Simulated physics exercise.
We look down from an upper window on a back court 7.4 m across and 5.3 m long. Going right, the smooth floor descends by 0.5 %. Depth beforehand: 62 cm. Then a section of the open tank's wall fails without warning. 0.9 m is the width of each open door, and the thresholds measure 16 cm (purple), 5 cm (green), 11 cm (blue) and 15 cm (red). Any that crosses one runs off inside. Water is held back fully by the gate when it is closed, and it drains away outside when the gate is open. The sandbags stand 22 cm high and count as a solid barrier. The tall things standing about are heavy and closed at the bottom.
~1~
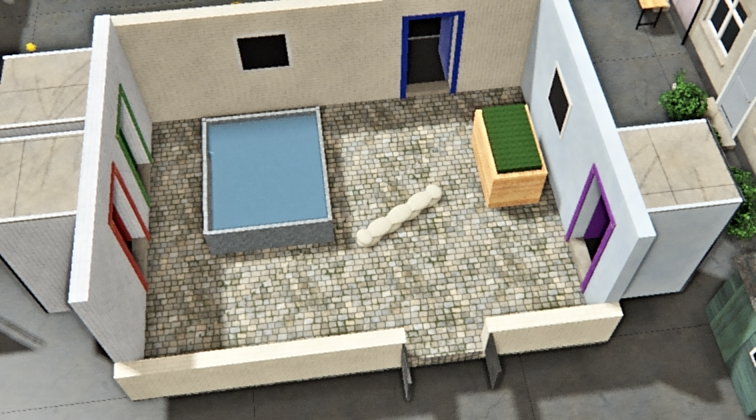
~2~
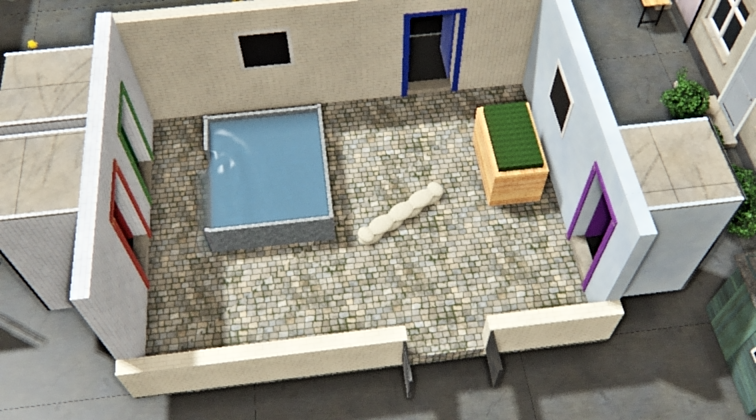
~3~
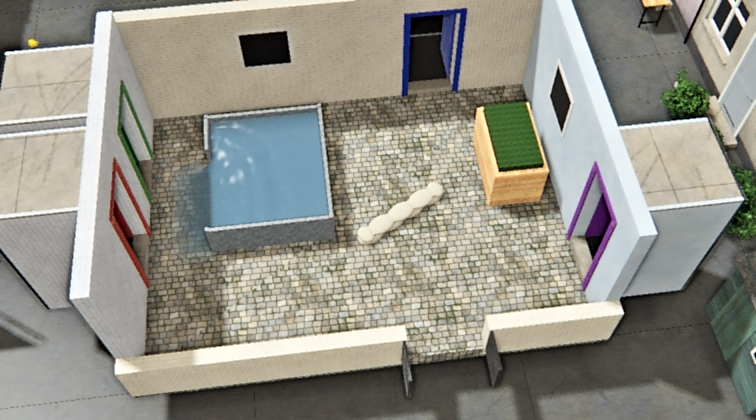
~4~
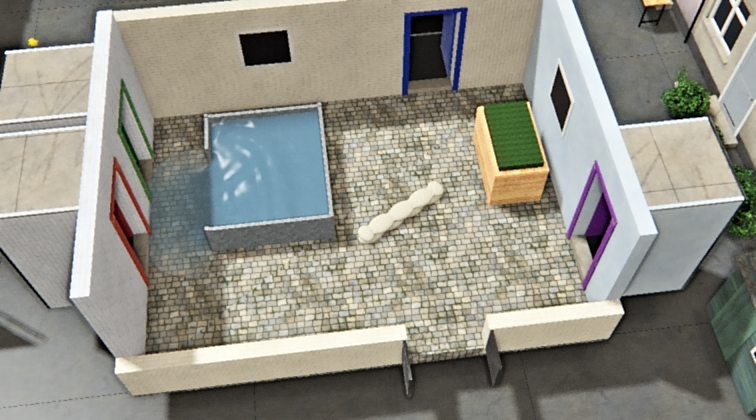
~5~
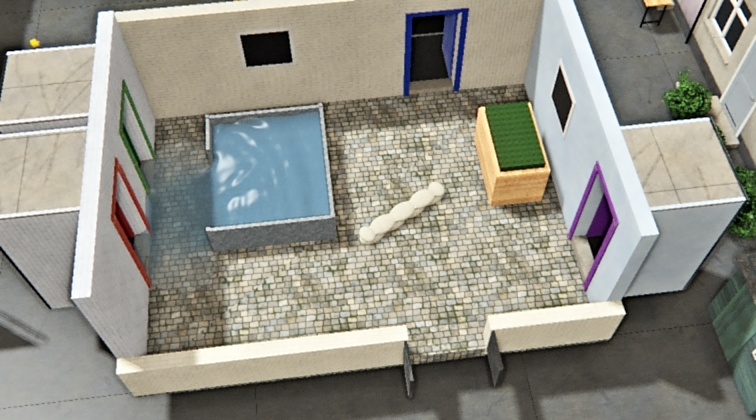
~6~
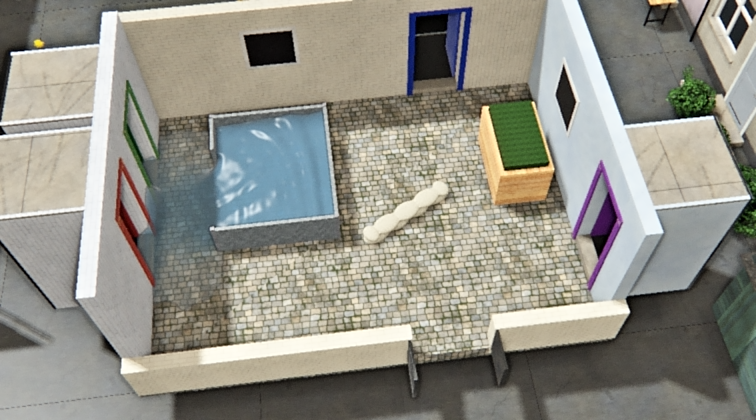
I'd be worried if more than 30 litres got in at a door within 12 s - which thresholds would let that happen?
In the end purple door: The inflow ends up lower than the cap; green door: The inflow ends up higher than the cap; blue door: The inflow ends up lower than the cap; red door: The inflow ends up higher than the cap.
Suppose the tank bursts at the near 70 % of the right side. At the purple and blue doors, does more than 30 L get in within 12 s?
Purple stays inside, blue goes beyond, judged against that limit.
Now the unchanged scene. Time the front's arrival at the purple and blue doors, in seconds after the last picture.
Purple: 4.0 s; blue: 3.4 s.
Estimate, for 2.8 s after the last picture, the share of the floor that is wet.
Some 45 per cent of the floor is wet.
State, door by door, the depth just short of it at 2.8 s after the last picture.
In cm: Purple 0, green 17, blue 0, red 21.
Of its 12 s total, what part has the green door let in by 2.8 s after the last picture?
Roughly 70 percent is in by then.
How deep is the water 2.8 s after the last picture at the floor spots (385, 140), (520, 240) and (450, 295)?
0, 0 and 1 cm, respectively.
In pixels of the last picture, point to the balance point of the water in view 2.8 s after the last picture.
At roughly (242, 220).
Then, 0.7 s after the last picture water covers 15 % of the floor and is deepest (47 cm) near (167, 221); purple door not reached, green door 27 cm at the sill, 132 L in, blue door not reached, red door 36 cm at the sill, 57 L in.
Then, 1.5 s after the last picture water covers 20 % of the floor and is deepest (40 cm) near (152, 363); purple door not reached, green door 23 cm at the sill, 261 L in, blue door not reached, red door 34 cm at the sill, 157 L in.
Then, 2.8 s after the last picture water covers 45 % of the floor and is deepest (28 cm) near (151, 373); purple door not reached, green door 17 cm at the sill, 380 L in, blue door not reached, red door 21 cm at the sill, 230 L in.
Then, 6.3 s after the last picture water covers 90 % of the floor and is deepest (17 cm) near (548, 149); purple door 11 cm at the sill, 0 L in, green door 10 cm at the sill, 502 L in, blue door 3 cm at the sill, 0 L in, red door 9 cm at the sill, 241 L in.
Then, 11.3 s after the last picture water covers 95 % of the floor and is deepest (10 cm) near (564, 238); purple door 9 cm at the sill, 0 L in, green door 6 cm at the sill, 530 L in, blue door 9 cm at the sill, 0 L in, red door 5 cm at the sill, 241 L in.
